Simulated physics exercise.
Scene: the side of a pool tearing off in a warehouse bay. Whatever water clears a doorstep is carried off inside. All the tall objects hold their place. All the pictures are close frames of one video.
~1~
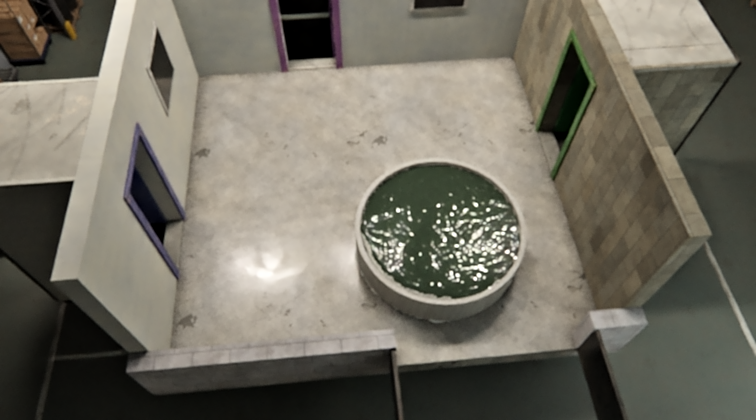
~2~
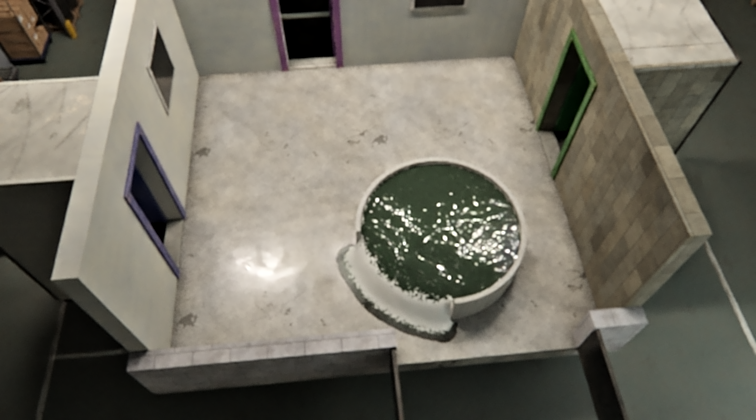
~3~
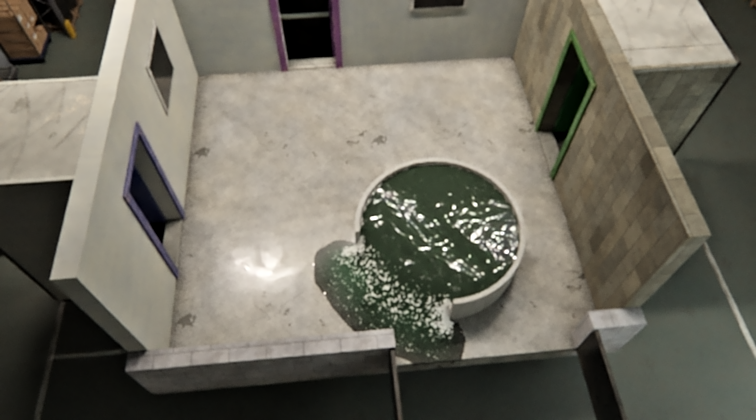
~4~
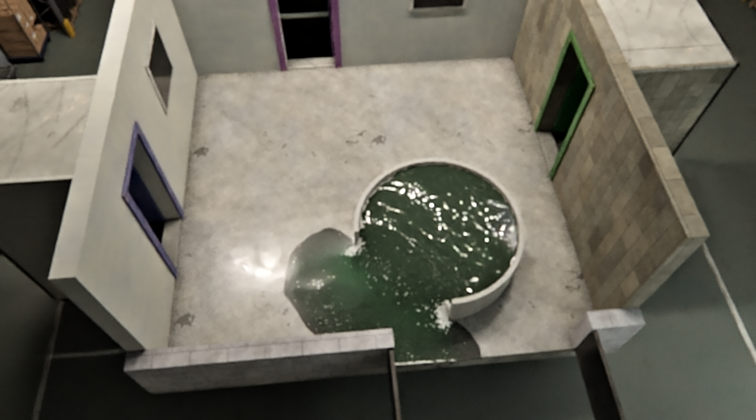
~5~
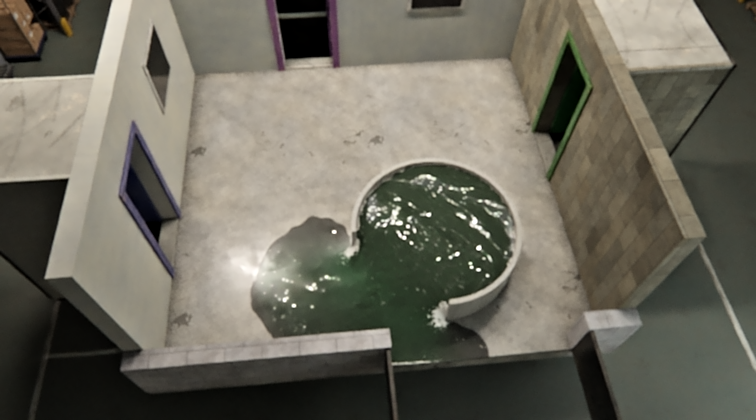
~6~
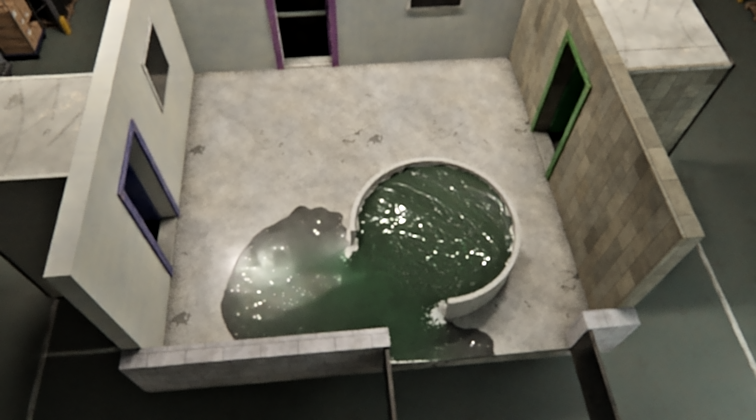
In a warehouse bay, a round pool's side tears off and green water spreads left.
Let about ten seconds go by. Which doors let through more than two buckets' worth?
Outcome: The green door is not swamped; the blue door is swamped; the purple door is swamped.
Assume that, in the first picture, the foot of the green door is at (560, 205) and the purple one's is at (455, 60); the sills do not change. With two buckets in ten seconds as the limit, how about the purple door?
As I see it, the purple door stays beneath the mark.
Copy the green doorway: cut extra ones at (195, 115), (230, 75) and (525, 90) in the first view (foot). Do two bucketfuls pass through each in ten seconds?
One, ends up below; two, ends up above; three, ends up below.
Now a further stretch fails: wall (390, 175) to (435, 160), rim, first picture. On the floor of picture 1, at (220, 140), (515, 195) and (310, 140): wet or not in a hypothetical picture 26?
Taken one by one: Sodden, then unaffected, then sodden.
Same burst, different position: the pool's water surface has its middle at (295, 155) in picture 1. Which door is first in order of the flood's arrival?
First: The blue door.
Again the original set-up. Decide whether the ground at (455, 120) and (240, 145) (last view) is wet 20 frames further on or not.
Same order as asked: Dry as before, drenched.
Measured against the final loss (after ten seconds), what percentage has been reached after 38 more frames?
Approximately 85 in a hundred, I think.
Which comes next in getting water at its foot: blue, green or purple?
The one in blue.
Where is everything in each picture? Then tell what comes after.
Still water in the pool at (440, 228), in the first picture.
Water pours out at (390, 294) and has run to (343, 254), in the second picture.
The front is at a hidden place, out from the gap at (389, 295), in the third picture.
Water pours out at (388, 295) and has run to (300, 254), in the fourth picture.
Water pours out at (385, 296) and has run to (261, 286), in the fifth picture.
Water pours out at (384, 295) and has run to (234, 290), in the sixth picture.
A moment on, water covers 20 % of the floor; the green door not reached, the blue door not reached, the purple door not reached.
Next, water covers 20 % of the floor; the green door not reached, the blue door under two buckets in, the purple door not reached.
Then, water covers 40 % of the floor; the green door not reached, the blue door over two buckets in, the purple door not reached.
Later, water covers 65 % of the floor; the green door not reached, the blue door far over two buckets in, the purple door under two buckets in.
In the end, water covers 85 % of the floor; the green door wet at the sill, nothing in, the blue door far over two buckets in, the purple door over two buckets in.
